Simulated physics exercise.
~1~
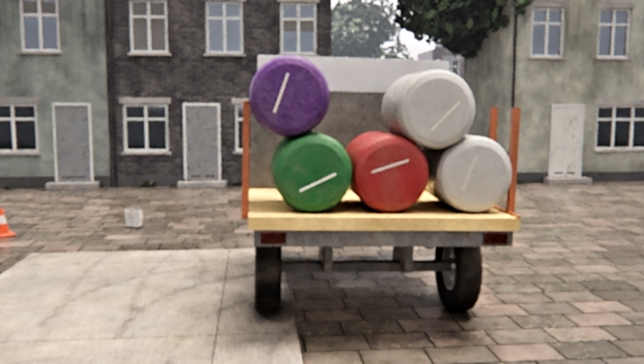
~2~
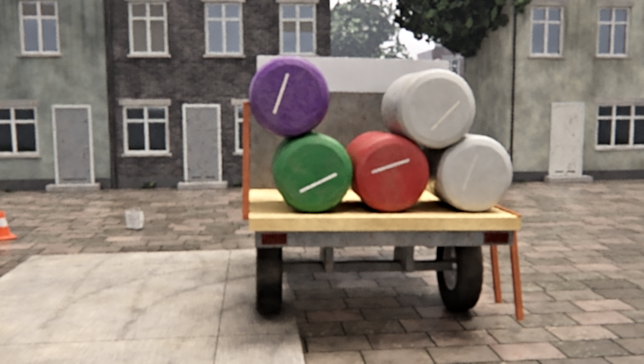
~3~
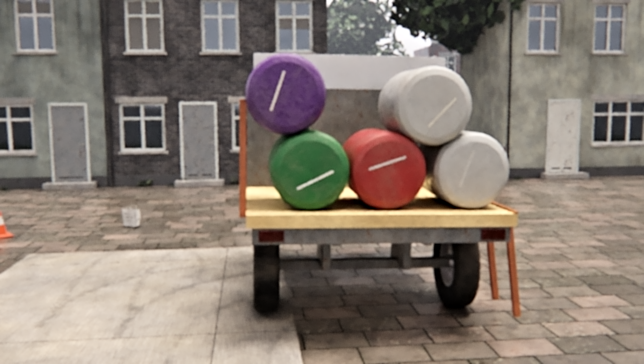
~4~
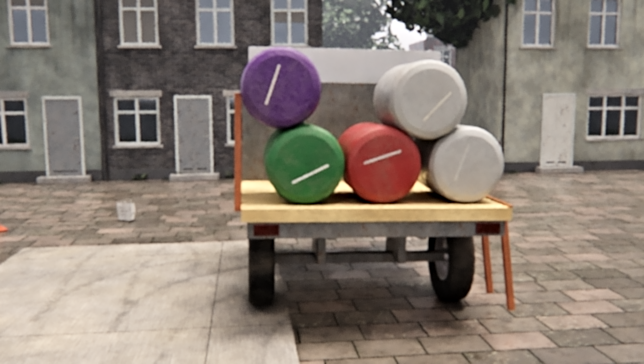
To begin with, a flatbed trailer stands tail-on in a paved square before grey and brick houses, loaded with large barrel-like bales. Green, red and white ones line the deck, while a purple one and another white one rest on top, and orange posts stand upright at both sides. Then the posts on the right swing down past the deck edge and hang there, while those on the left stay upright. The view sways slightly, yet the bales hold their places. In the end, all five remain stacked on the deck, and none has fallen from the open right side.
